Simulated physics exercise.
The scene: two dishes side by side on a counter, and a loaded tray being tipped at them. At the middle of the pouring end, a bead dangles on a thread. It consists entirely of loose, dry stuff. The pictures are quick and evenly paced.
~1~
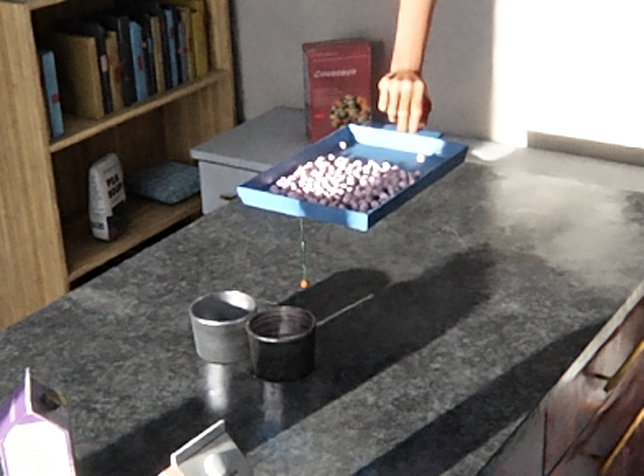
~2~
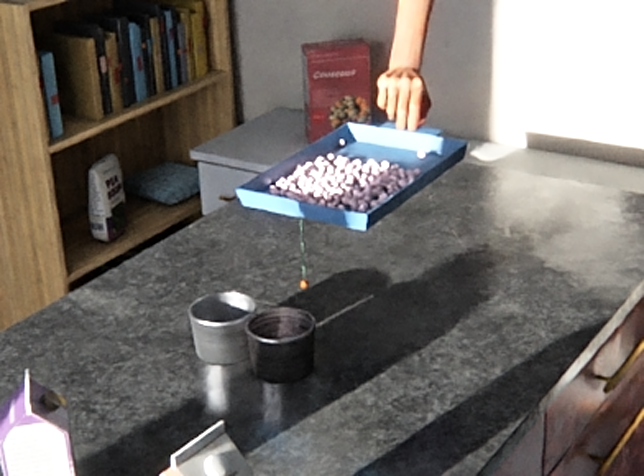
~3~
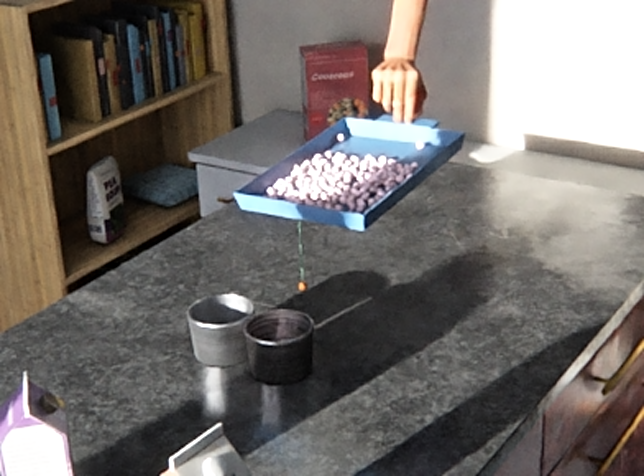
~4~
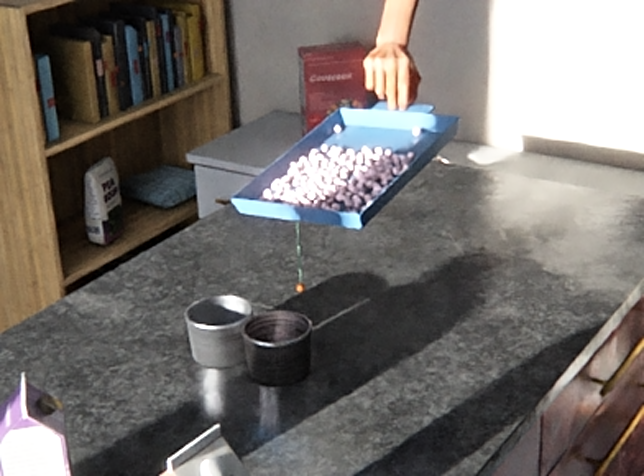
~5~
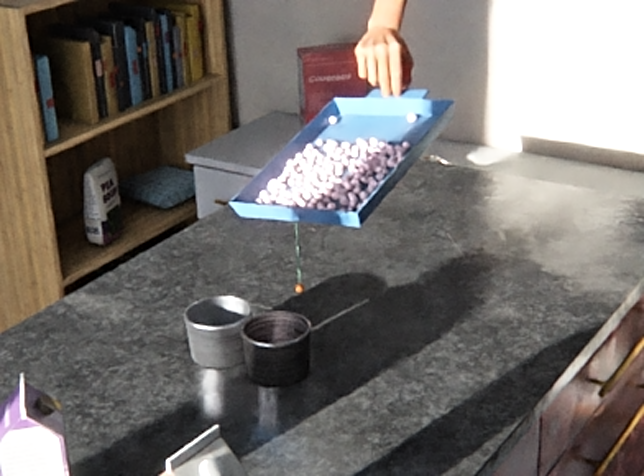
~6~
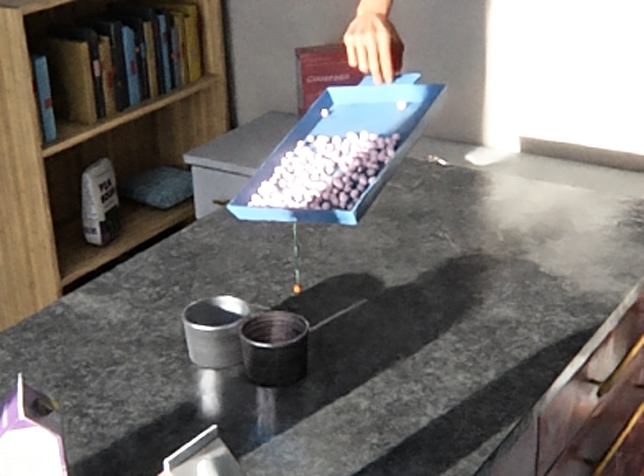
A blue tray of pale sugar pearls tilts steadily steeper in a hand above two dishes.
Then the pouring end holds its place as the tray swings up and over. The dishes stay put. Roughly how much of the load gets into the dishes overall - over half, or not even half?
Not even half gets in.
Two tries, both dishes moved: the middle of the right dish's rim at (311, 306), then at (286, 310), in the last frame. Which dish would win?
Try 1: The dish to the left; try 2: The dish to the left.
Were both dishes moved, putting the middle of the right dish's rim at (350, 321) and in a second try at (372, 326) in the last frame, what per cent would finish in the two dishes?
Around 0 % followed by around 0 %.
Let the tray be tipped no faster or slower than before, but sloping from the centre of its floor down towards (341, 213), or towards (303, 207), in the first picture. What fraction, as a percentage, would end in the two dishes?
I'd put it at some 20 % and then some 60 %.
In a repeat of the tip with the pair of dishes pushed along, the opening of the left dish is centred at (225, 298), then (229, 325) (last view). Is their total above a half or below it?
Well, in excess of half at the first spot and not up to half at the second.
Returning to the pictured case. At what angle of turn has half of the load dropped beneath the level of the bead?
It is at around 95 degrees by then.
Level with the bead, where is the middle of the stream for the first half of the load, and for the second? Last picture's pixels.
Starting near (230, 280), moving on to near (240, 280).
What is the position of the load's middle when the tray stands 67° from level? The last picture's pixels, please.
Somewhere about pixel (272, 196).
Just after the last frame, tray tipped steeply; almost all on the tray; about a tenth in the air.
A moment on, tray tipped past a quarter turn; about a tenth on the tray; just a few in the right dish; about a tenth in the left dish; roughly two thirds outside both; about a tenth in the air.
Further on, tray tipped past a quarter turn; just a few in the right dish; about a tenth in the left dish; the larger part outside both.
When it is over, tray tipped past a quarter turn; just a few in the right dish; about a tenth in the left dish; the larger part outside both.
